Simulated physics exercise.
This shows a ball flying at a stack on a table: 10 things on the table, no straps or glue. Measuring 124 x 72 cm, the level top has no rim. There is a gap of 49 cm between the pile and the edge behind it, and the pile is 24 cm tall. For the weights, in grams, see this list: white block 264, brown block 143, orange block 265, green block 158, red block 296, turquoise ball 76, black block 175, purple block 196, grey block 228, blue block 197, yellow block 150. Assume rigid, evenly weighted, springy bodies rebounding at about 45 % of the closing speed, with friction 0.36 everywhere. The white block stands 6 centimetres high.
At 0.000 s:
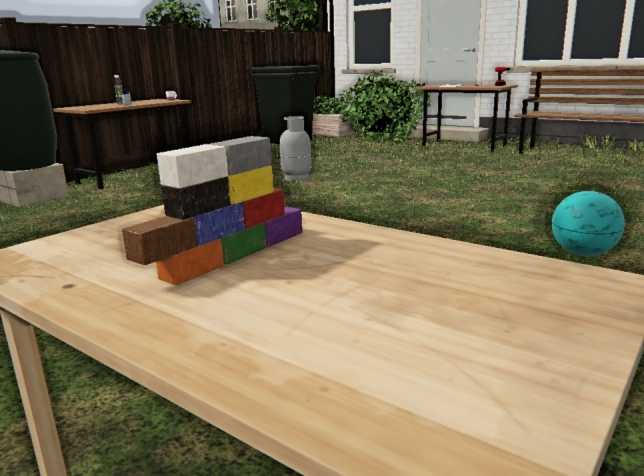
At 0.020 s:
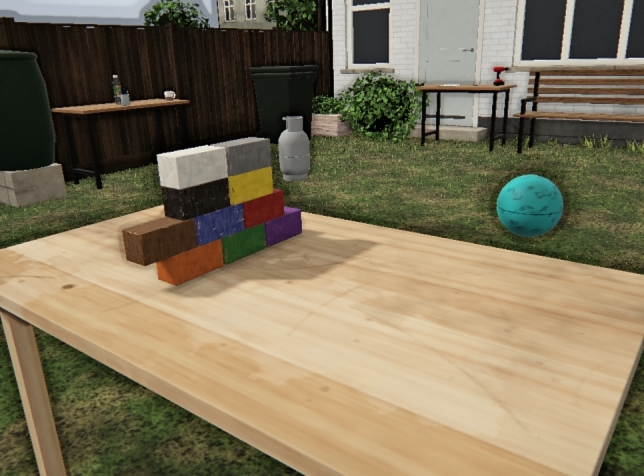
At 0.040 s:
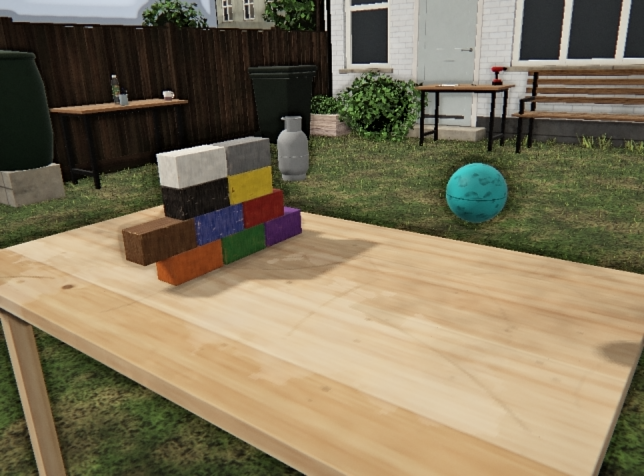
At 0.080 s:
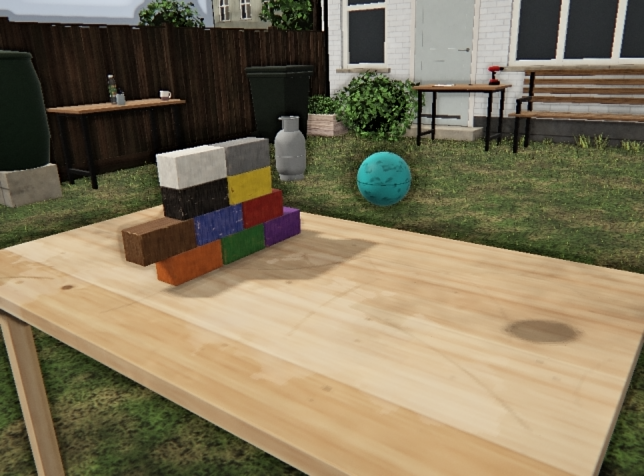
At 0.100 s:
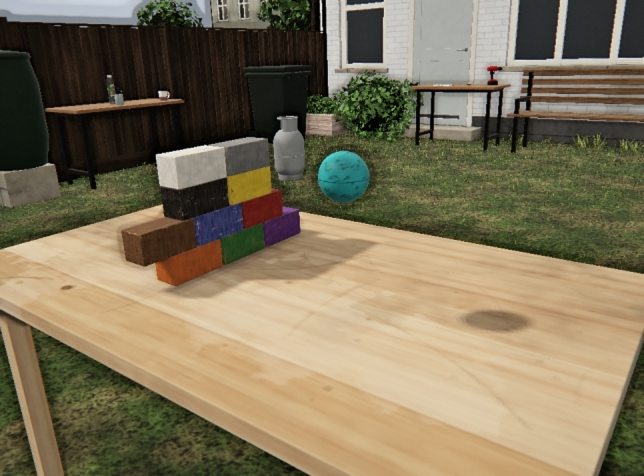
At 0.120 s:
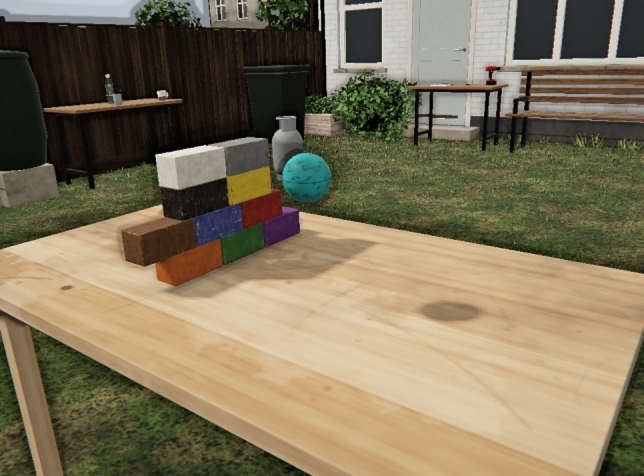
Turquoise ball flying leftward through the air above a wooden garden table, drawing close to a stack of multicoloured blocks.
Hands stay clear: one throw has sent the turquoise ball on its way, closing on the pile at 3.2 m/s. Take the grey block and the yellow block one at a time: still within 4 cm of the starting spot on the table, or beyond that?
Result: I expect the grey block to remain within the limit; I expect the yellow block to remain within the limit.
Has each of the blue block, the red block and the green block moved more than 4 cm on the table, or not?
First, the blue block stays in its position; second, the red block stays in its position; third, the green block stays in its position.
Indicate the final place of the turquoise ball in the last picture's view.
Roughly (212, 297).
Around 0.32 s, turquoise ball near (197, 246); black block at 8° to upright; white block at 9° to upright; brown block at 4° to upright.
Around 0.52 s, turquoise ball near (208, 288); white block on its side; black block on its side; brown block at 60° to upright.
Around 0.72 s, turquoise ball near (211, 295); white block at 74° to upright; black block on its side; brown block on its side.
Finally (1.6 s), on their side or leaning hard on the table, white block, brown block and black block; the other 7 still in place (within 4 cm). Final places as that camera would see them, grey block near (241, 156), yellow block near (242, 184).
